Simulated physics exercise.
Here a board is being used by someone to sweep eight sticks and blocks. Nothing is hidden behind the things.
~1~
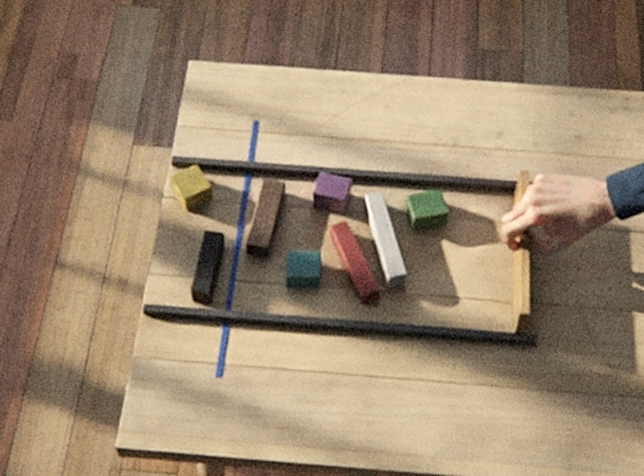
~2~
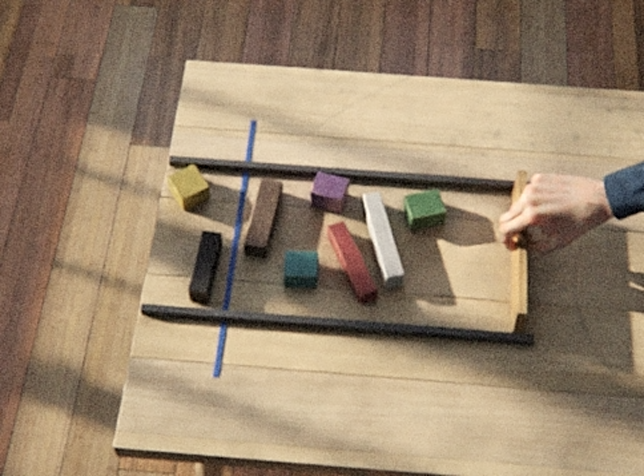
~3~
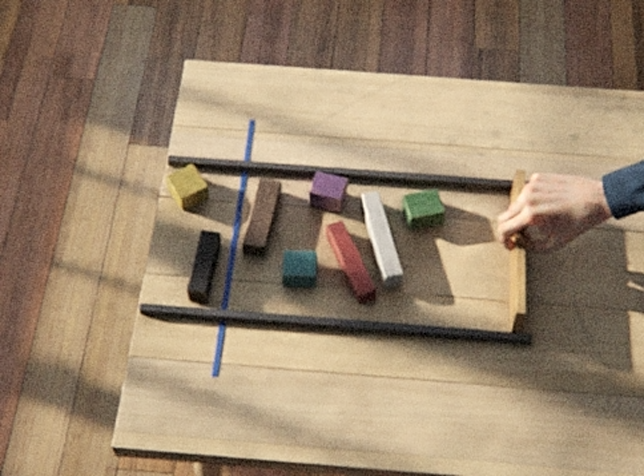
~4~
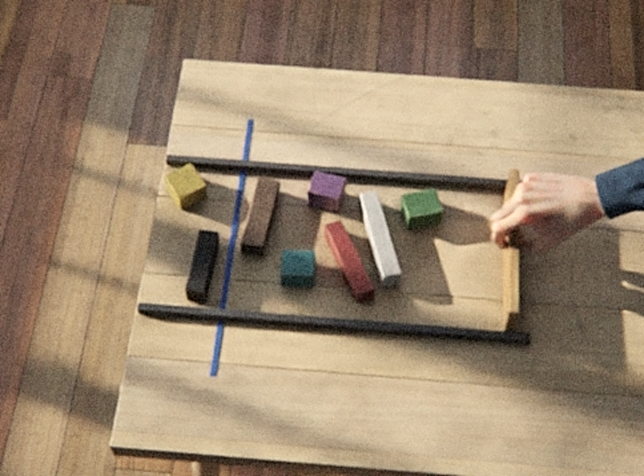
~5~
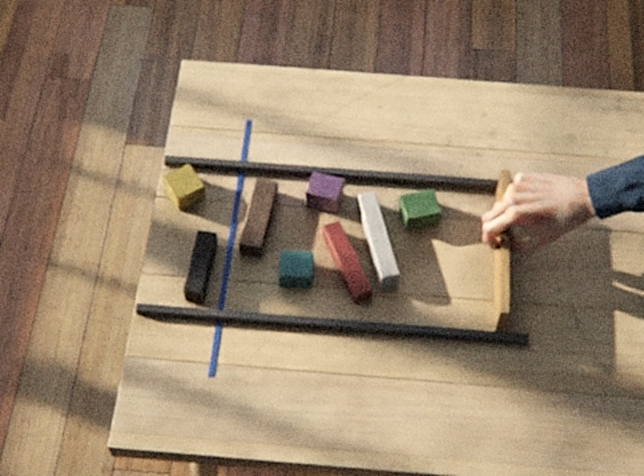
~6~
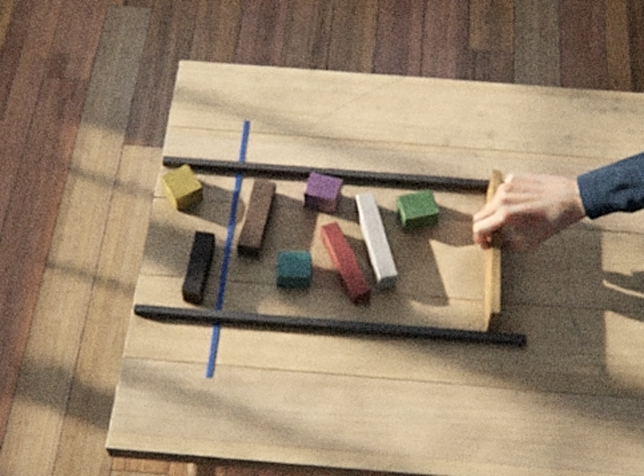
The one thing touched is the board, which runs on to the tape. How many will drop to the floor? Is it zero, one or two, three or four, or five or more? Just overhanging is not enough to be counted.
You'd see one or two pieces leave the end and fall.
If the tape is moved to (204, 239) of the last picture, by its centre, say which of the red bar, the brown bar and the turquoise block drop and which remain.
One by one: The red bar holds its spot, the brown bar topples, the turquoise block holds its spot.
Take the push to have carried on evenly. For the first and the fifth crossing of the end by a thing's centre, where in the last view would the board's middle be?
I'd put the first at about (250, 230) and the next at about (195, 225).
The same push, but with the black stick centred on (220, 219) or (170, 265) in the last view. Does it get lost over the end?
First place: It goes off the edge; second place: It does not drop.
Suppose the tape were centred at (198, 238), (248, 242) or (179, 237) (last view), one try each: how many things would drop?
Tallies in the order given: 3, 1, 5.
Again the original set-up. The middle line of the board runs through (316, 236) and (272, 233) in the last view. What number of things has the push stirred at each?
First 6, after that 8.
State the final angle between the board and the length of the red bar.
Around 25 degrees.
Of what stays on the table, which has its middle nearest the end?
It's the black stick that ends up nearest.
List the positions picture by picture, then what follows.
In the first picture, yellow block (191, 188); black stick (208, 267); brown bar (266, 217); board (522, 251); tape (238, 241).
In the second picture, black stick (206, 267); red bar (352, 262).
In the third picture, brown bar (263, 217); turquoise block (300, 269).
In the fourth picture, yellow block (186, 186); board (512, 249).
In the fifth picture, black stick (201, 266); purple block (325, 193).
In the sixth picture, yellow block (182, 188); black stick (199, 267); brown bar (257, 218); board (494, 250); tape (229, 241).
Early on, none off yet; yellow block at rest near (182, 188); black stick at rest near (199, 267); brown bar at rest near (257, 218).
A while later, none off yet; yellow block at rest near (182, 188); black stick at rest near (199, 267); brown bar travelled a little near (237, 217).
Finally, the number that fall off is one or two; lost, yellow block.
